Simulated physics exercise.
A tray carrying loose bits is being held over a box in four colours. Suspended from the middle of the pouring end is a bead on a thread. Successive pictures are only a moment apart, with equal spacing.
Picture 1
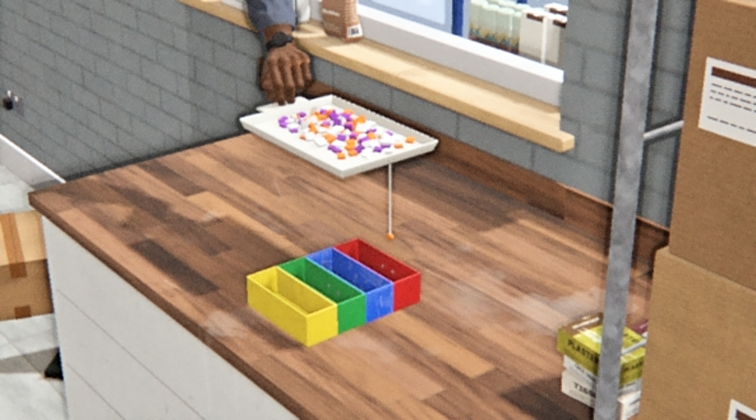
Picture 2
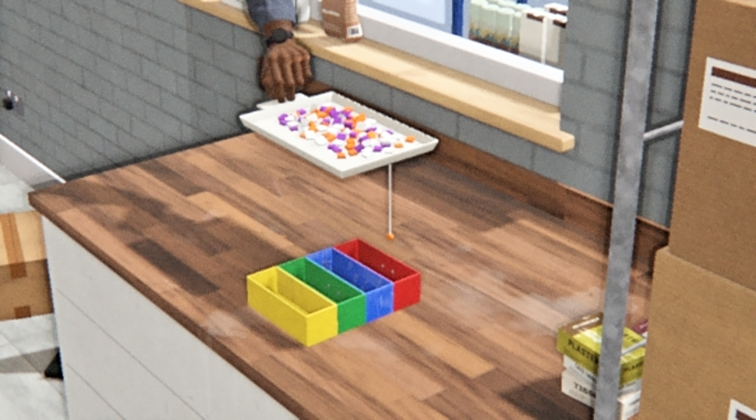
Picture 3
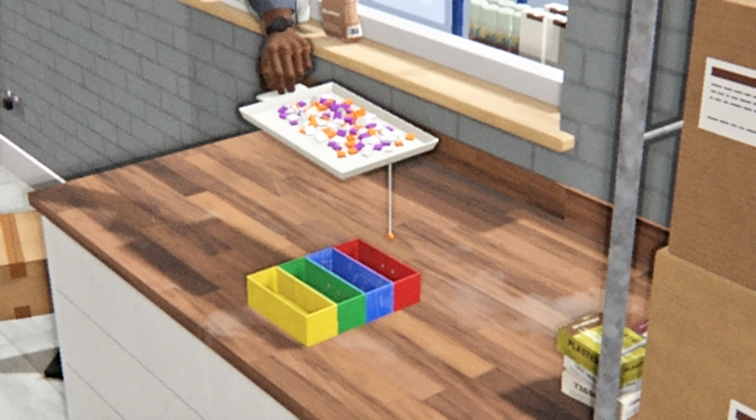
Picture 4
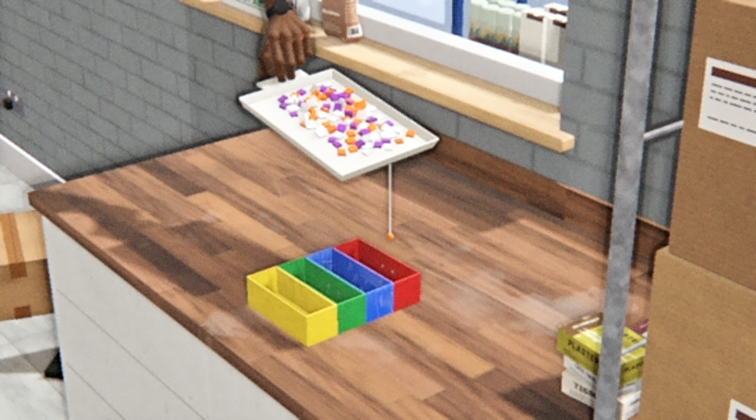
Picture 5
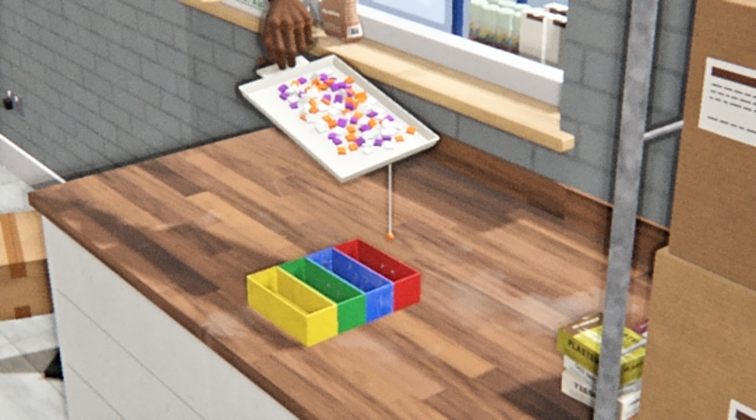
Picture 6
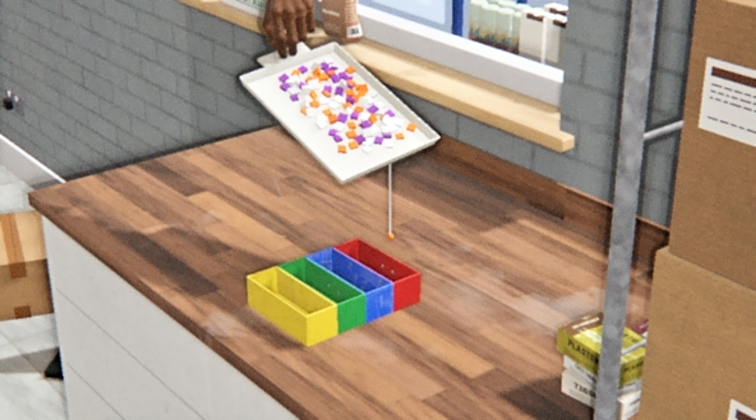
A dark-skinned hand by a window ledge holds the back of a white tray of purple, orange and white bits above a wooden counter, seen from a raised, unmoving viewpoint. An orange bead hangs from the tray's front edge near a yellow, green, blue and red box, with cartons at right. The hand lifts the tray's back, steepening it gradually, and its front edge slants down toward the left corner.
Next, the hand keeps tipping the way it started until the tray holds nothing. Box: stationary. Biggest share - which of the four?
Blue.
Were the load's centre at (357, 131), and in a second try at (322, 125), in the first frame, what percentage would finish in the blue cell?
Estimate: 50 % first, 50 % second.
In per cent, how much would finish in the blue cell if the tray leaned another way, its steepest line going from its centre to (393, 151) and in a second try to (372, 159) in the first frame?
Shares: 0 %, then 20 %.
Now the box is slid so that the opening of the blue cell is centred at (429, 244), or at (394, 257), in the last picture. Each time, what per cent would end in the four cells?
Estimates in order: 60 percent, 100 percent.
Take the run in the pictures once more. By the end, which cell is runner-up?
That's the red cell.
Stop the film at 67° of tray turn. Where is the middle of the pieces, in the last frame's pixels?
The centre of the load shows up near (364, 163) in the last view.
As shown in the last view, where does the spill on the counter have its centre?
Roughly at (447, 275).
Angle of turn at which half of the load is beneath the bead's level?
Approx. 90° from level.
Shortly afterwards, tray tipped steeply; the bulk on the tray; a little falling or outside the box.
Next, tray tipped past a quarter turn; only a few on the tray; near half in the blue cell; near a quarter in the red cell; only a few in the green cell; near a quarter falling or outside the box.
Some moments later, tray tipped past a quarter turn; near half in the blue cell; near a third in the red cell; only a few in the green cell; a little falling or outside the box.
In the end, tray tipped past a quarter turn; near half in the blue cell; near a third in the red cell; only a few in the green cell; none at all in the yellow cell; a little outside the box.
